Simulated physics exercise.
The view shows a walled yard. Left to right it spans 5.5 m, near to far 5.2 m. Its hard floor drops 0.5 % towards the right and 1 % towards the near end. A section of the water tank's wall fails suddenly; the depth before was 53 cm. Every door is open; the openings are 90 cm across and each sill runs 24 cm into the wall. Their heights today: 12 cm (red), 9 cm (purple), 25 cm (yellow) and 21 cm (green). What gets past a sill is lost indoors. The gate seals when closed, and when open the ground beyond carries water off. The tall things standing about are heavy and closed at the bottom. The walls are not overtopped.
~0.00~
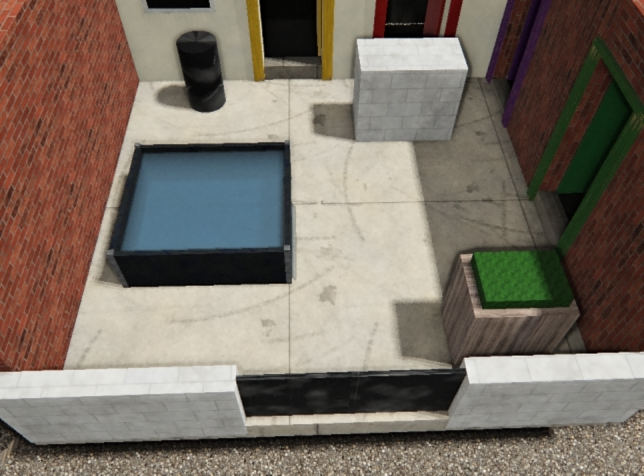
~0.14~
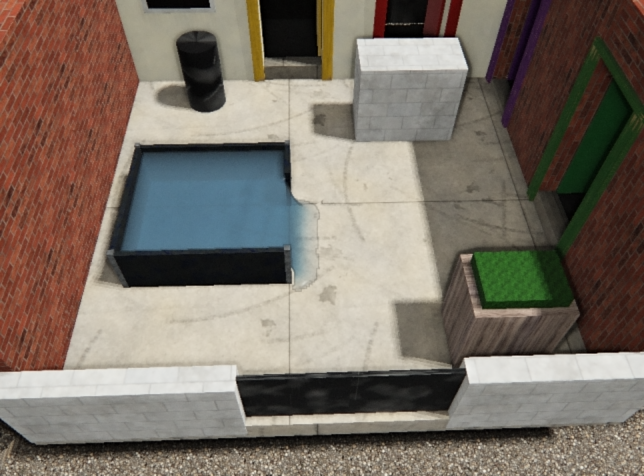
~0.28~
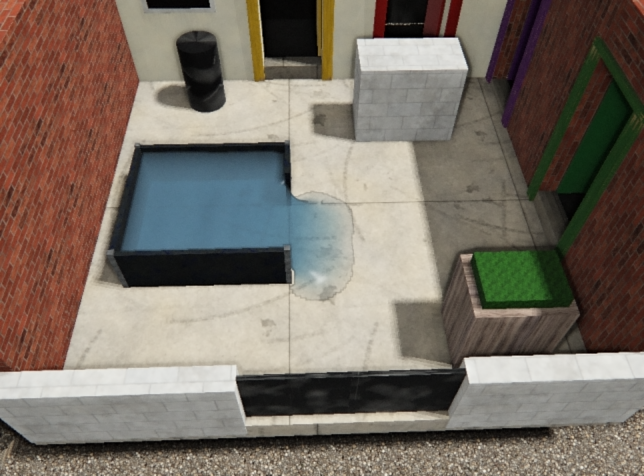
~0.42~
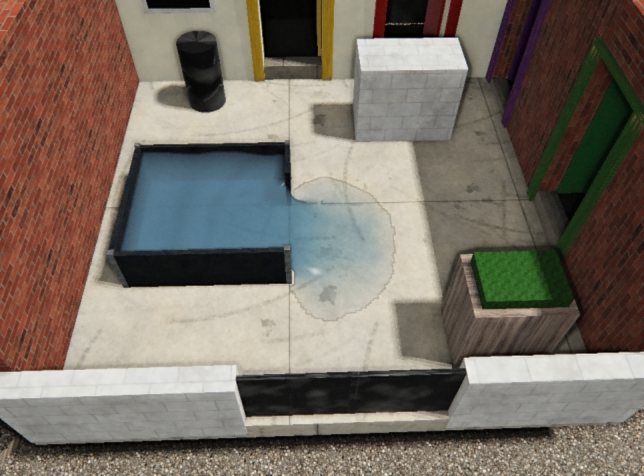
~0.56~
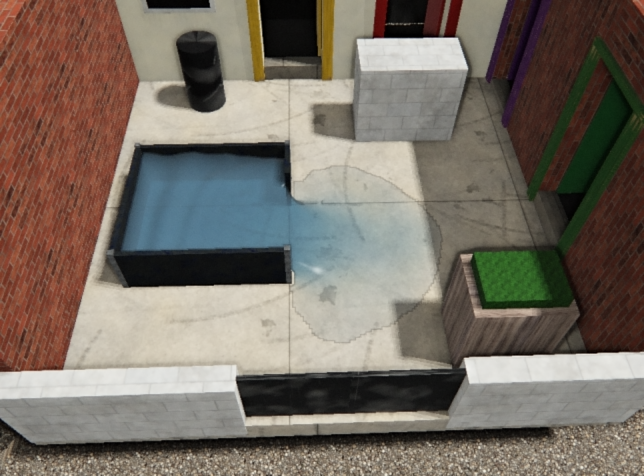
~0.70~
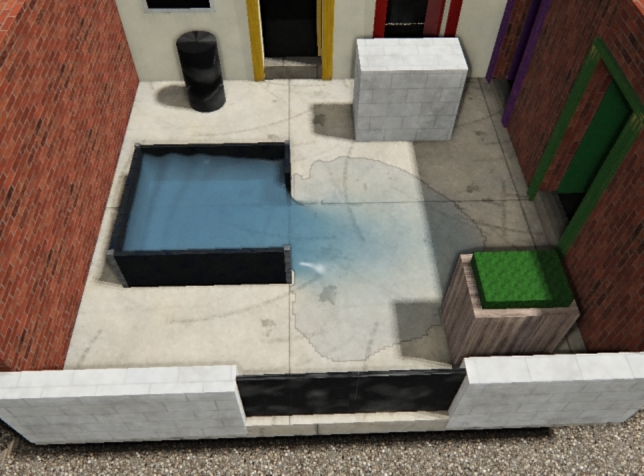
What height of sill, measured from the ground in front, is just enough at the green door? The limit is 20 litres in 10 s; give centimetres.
At least 18 cm or so.
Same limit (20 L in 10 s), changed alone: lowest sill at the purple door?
About 9.5 cm at purple.
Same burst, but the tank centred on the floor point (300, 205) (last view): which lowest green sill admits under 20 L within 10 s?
Some 24 cm.
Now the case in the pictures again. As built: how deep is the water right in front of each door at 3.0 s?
Depths in cm: Red 1, purple 7, yellow 0, green 19.
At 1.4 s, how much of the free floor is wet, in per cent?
Some 35 per cent of it.
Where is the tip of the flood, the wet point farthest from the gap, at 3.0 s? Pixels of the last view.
Near (485, 83).
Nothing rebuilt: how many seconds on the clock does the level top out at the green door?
Near 2.2 s.
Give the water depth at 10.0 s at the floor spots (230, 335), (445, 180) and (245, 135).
In that order: 7, 6 and 5 cm.
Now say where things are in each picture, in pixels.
In the first frame, still water, 53 cm deep, in the water tank at (208, 198); the green door at (572, 172) is dry.
In the second frame, the front is at (311, 226), 0.3 m from the gap at (286, 230); 0.2 m2 of floor is wet, 53 cm left at the back.
In the third frame, the gap is at (286, 232), the front 0.7 m out at (345, 241); the back of the water tank holds 53 cm.
In the fourth frame, the front is at (387, 256), 1.2 m from the gap at (286, 233); 1.8 m2 of floor is wet, 53 cm left at the back.
In the fifth frame, water pours out at (286, 233) and has run 1.8 m, to (434, 243); about 5 cm deep outside, 48 cm at the back.
In the sixth frame, the front is at a hidden place, 2.3 m from the gap at (286, 233); 4.2 m2 of floor is wet, 44 cm left at the back; 0.9 m in a straight line remain to the green door at (572, 172).
After 1.4 s water covers 35 % of the floor, deepest (26 cm) near (561, 299); 22 cm at the green door, 0 litres in over its 21 cm sill.
After 3.0 s water covers 45 % of the floor, deepest (28 cm) near (587, 374); 19 cm at the green door, 5 litres in over its 21 cm sill.
After 10.0 s water covers 95 % of the floor, deepest (10 cm) near (498, 301); 9 cm at the green door, 5 litres in over its 21 cm sill.
At the green door as built, the water arrived by 1.0 s and peaked near 25 cm at 2.2 s.
With a sill of 15.5 cm, 39 litres would have come in within the 10 s; with 21 cm, 5 litres. So under 20 litres takes about 18 cm.
